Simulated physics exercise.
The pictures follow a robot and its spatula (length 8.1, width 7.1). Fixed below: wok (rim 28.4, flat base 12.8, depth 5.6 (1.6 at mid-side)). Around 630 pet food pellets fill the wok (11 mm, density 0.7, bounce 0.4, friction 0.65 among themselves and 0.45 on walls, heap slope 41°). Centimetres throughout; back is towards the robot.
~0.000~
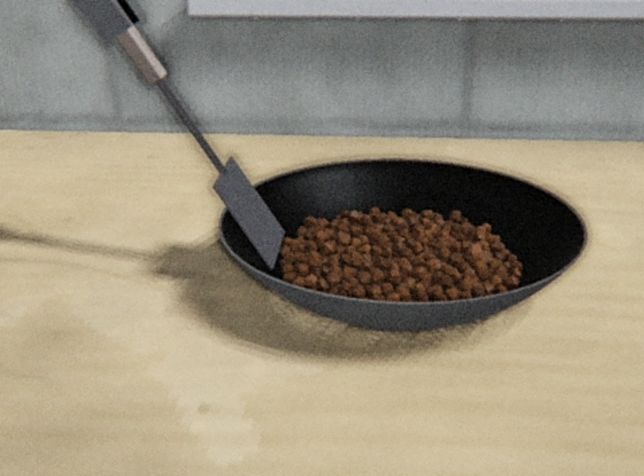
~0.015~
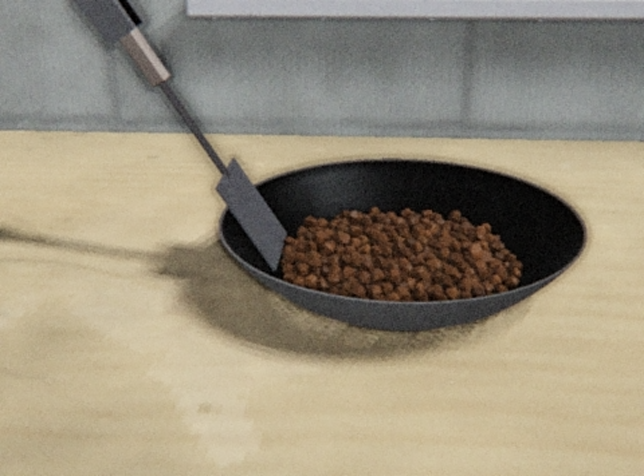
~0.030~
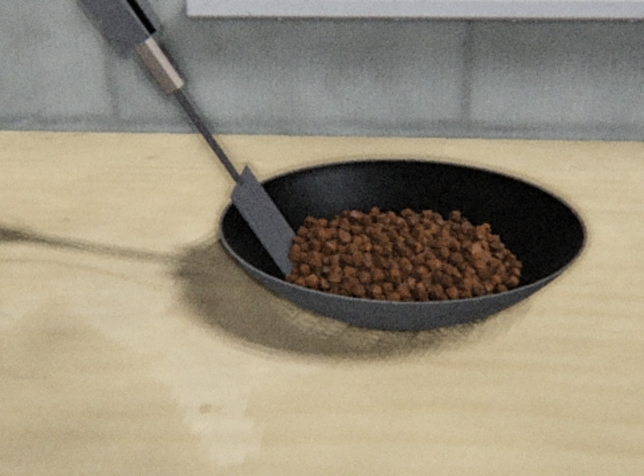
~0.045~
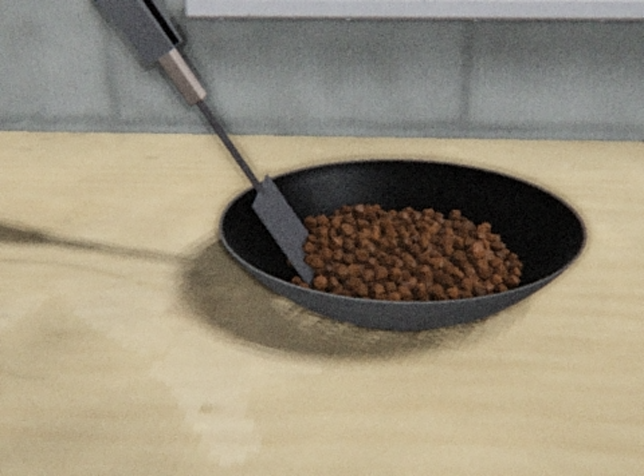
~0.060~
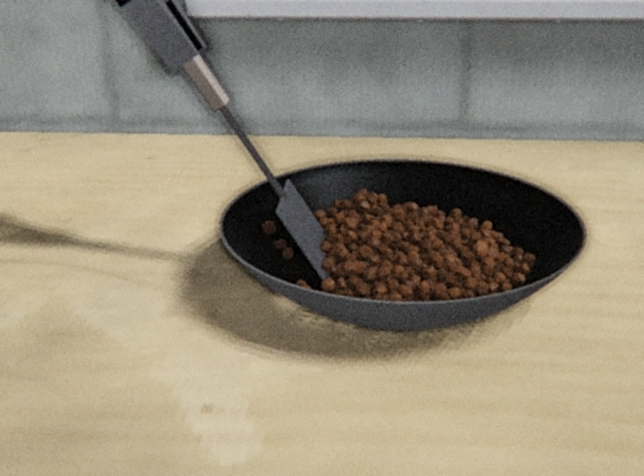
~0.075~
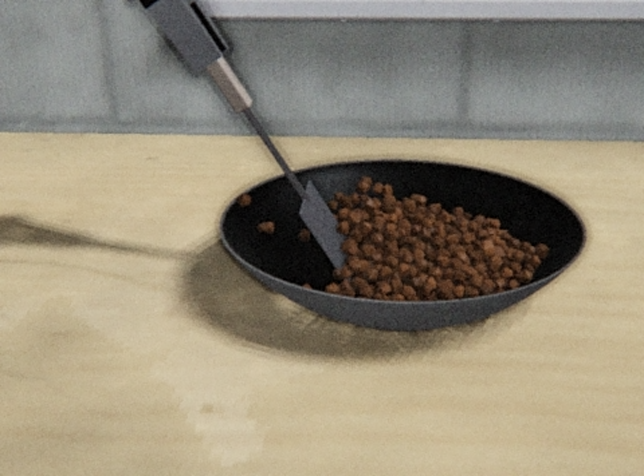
Spatula sliding rightward through a heap of brown pellets in a black wok, pushing them right as a few scatter behind it.
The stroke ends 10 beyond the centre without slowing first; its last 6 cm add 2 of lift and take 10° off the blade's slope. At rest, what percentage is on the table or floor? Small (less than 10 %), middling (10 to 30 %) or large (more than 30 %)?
Answer: Large; more than 30 % of the pet food pellets finish on the table or floor.
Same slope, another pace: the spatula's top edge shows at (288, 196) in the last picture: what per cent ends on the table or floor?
About 35 per cent.
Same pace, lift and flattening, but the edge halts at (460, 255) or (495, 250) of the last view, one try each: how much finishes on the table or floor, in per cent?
About 5 and 25 per cent.
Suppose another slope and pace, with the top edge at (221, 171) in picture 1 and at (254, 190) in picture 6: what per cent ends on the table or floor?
Some 20 per cent.
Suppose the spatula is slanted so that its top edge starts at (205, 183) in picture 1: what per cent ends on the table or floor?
About 35 per cent.
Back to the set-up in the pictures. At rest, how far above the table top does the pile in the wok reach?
Roughly 5.0 cm.
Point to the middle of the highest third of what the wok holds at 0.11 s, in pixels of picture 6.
Near (437, 239).
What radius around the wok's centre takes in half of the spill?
Some 34 cm.
By 0.11 s, sloping 58°, highest piece 12 above the table; 626 in the wok, 1 on the blade or in flight.
By 0.15 s, sloping 55°, highest piece 15 above the table; 624 in the wok, 3 on the blade or in flight.
By 0.37 s, sloping 48°, highest piece 17 above the table; 385 in the wok, 60 on the table or floor, 182 on the blade or in flight.
By 1.42 s, sloping 48°, highest piece 5 above the table; 385 in the wok, 242 on the table or floor.
Final count, 385 in the wok, 242 on the table or floor. That is 39 % on the table or floor.
